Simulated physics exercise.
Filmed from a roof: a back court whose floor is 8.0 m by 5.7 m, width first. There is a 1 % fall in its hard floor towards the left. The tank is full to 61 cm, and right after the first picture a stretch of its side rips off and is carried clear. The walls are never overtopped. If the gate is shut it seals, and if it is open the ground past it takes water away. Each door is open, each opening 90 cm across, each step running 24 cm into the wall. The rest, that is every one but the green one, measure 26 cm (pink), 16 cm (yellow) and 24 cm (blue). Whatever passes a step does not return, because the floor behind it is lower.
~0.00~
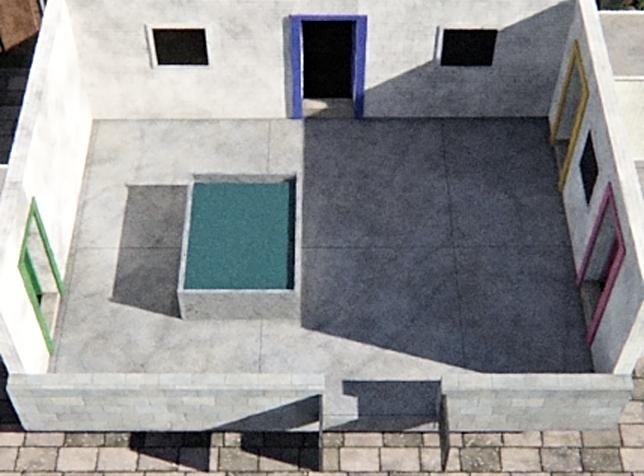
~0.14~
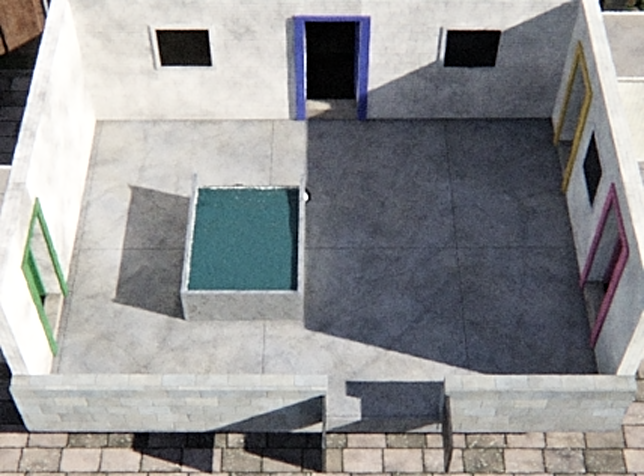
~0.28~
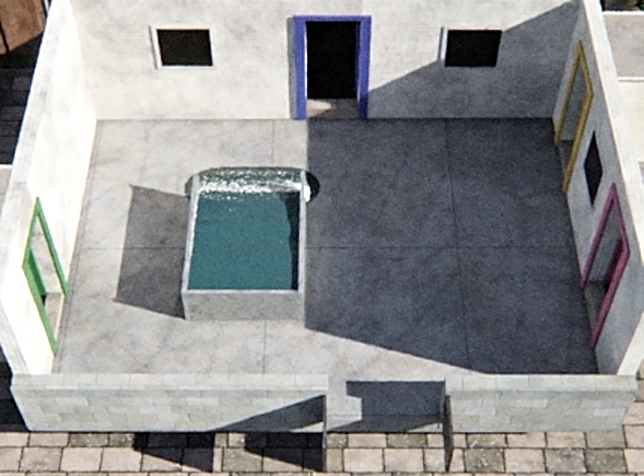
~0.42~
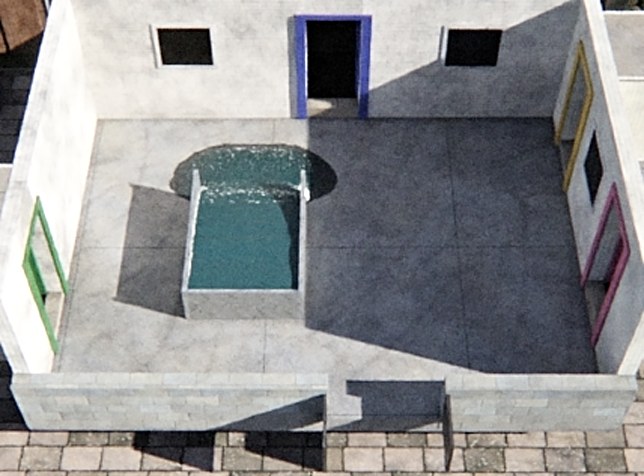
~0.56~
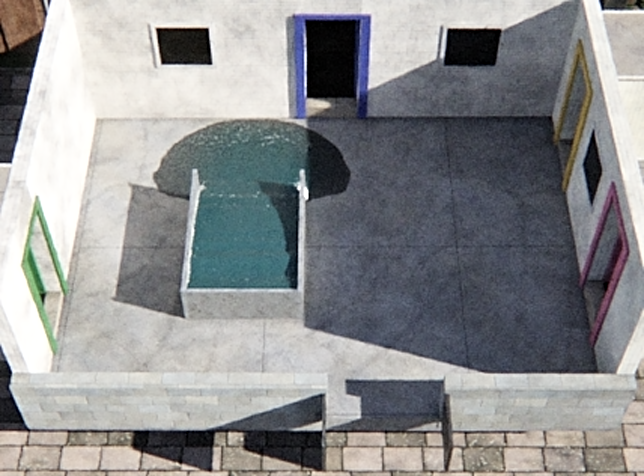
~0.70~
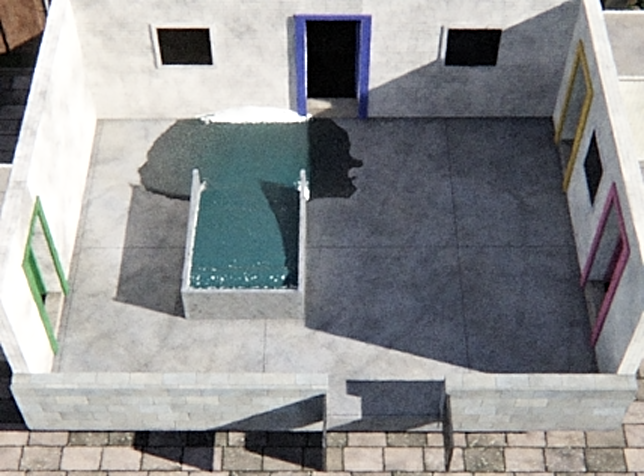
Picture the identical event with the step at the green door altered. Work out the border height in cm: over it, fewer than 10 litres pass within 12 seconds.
Border at about 9 cm.
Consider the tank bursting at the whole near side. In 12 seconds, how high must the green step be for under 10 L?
If so: Around 17 cm.
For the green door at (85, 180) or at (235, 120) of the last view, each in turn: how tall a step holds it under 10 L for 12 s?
Minimums: About 17 cm and 35 cm.
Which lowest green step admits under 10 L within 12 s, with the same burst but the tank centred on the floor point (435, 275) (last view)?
It must be around 7.5 cm tall.
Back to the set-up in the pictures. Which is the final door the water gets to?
The pink door.
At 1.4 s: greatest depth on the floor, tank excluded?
Around 40 centimetres.
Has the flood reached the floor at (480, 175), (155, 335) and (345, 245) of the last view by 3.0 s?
So the three spots come out swamped, spared, spared, in that order.
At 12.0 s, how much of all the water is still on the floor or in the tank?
About 92 %.
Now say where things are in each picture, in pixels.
The first picture shows the tank at (242, 233) is whole and still, 61 cm deep; the green door at (42, 282) is dry.
In the second picture, water pours out on the far side and has run 0.3 m, to a hidden place; about 8 cm deep outside, 61 cm at the back.
In the third picture, the gap is on the far side, the front 0.7 m out at (216, 172); the back of the tank holds 61 cm.
In the fourth picture, the front is at (236, 147), 1.2 m from the gap on the far side; 2.6 m2 of floor is wet, 61 cm left at the back.
In the fifth picture, water pours out on the far side and has run 1.8 m, to (230, 124); about 7 cm deep outside, 60 cm at the back.
In the sixth picture, the gap is on the far side, the front 1.9 m out at (323, 119); the back of the tank holds 52 cm; 2.9 m in a straight line remain to the green door at (46, 282).
After 1.4 s water covers 15 % of the floor, deepest (40 cm) near (251, 129); it has not reached the green door.
After 3.0 s water covers 40 % of the floor, deepest (34 cm) near (97, 123); it has not reached the green door.
After 12.0 s water covers 100 % of the floor, deepest (9 cm) near (311, 253); 8 cm at the green door, 1 litre in over its 12 cm step.
At the green door as built, the water arrived by 3.2 s and peaked near 12 cm at 8.8 s.
Run again over the same 12 s with other heights there, 20 litres in over 7.5 cm, 5 litres over 10 cm. The limit of 10 litres is kept from about 9 cm up.
